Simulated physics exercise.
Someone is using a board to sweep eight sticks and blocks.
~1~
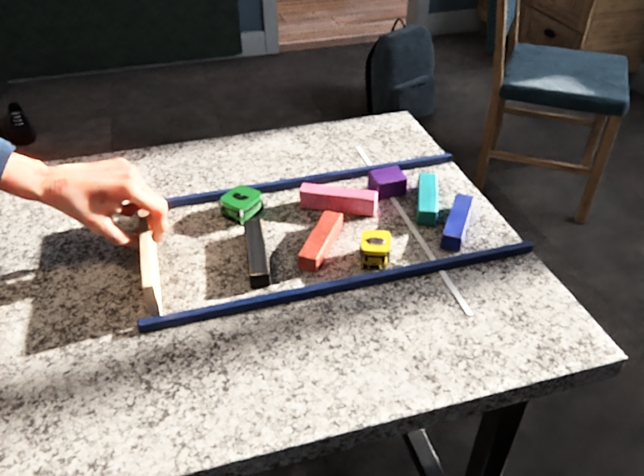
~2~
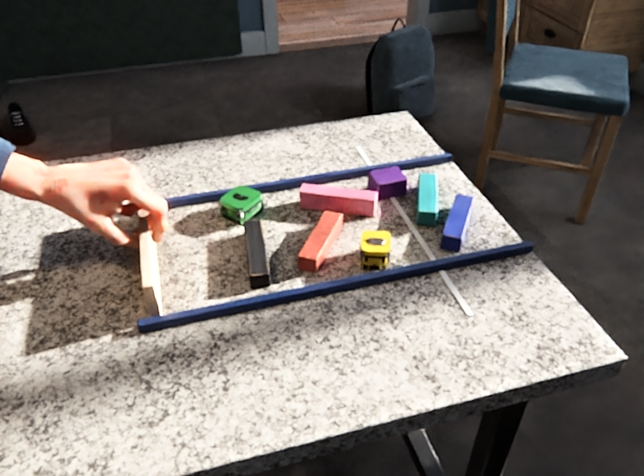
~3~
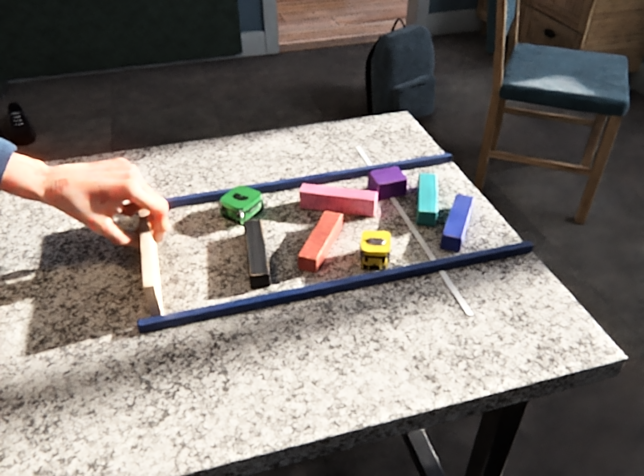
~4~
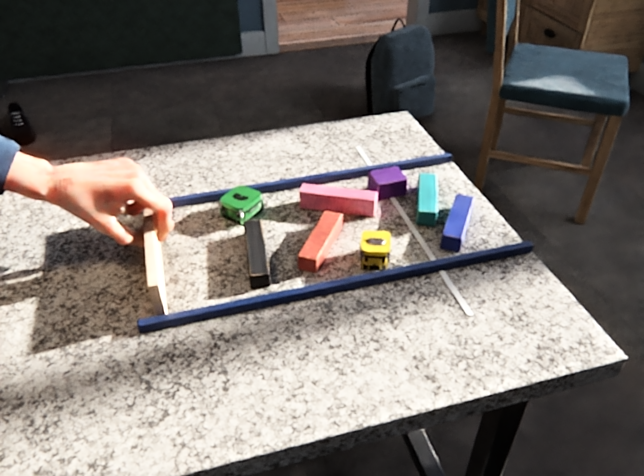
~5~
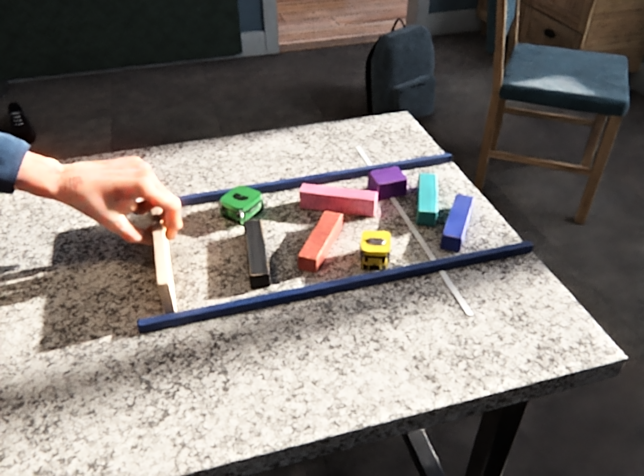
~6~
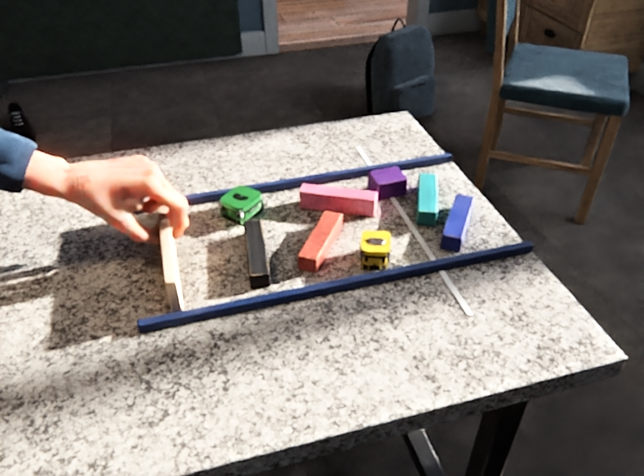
A hand slides an upright board slightly right toward colorful blocks between two blue rails.
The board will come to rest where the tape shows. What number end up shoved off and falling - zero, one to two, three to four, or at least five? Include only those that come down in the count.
The board is going to sweep off none.
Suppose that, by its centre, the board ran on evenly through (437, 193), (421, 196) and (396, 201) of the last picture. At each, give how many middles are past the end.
3; 1; 0.
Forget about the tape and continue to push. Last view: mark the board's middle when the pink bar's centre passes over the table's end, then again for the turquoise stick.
The pink bar gives roughly (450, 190), the turquoise stick roughly (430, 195).
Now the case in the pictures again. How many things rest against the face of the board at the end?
Result: 2 in all.
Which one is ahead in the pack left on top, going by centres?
Closest at the end: The blue bar.
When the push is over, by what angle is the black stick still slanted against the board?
It works out to near 0°.
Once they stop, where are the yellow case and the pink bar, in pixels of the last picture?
The yellow case finishes at (477, 234); the pink bar finishes at (437, 191).
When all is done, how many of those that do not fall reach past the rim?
I'd say 1 of them.
Early on, none off yet; blue bar at rest near (458, 222); turquoise stick at rest near (427, 199); purple block at rest near (387, 183).
Finally, the number that fall off is zero.
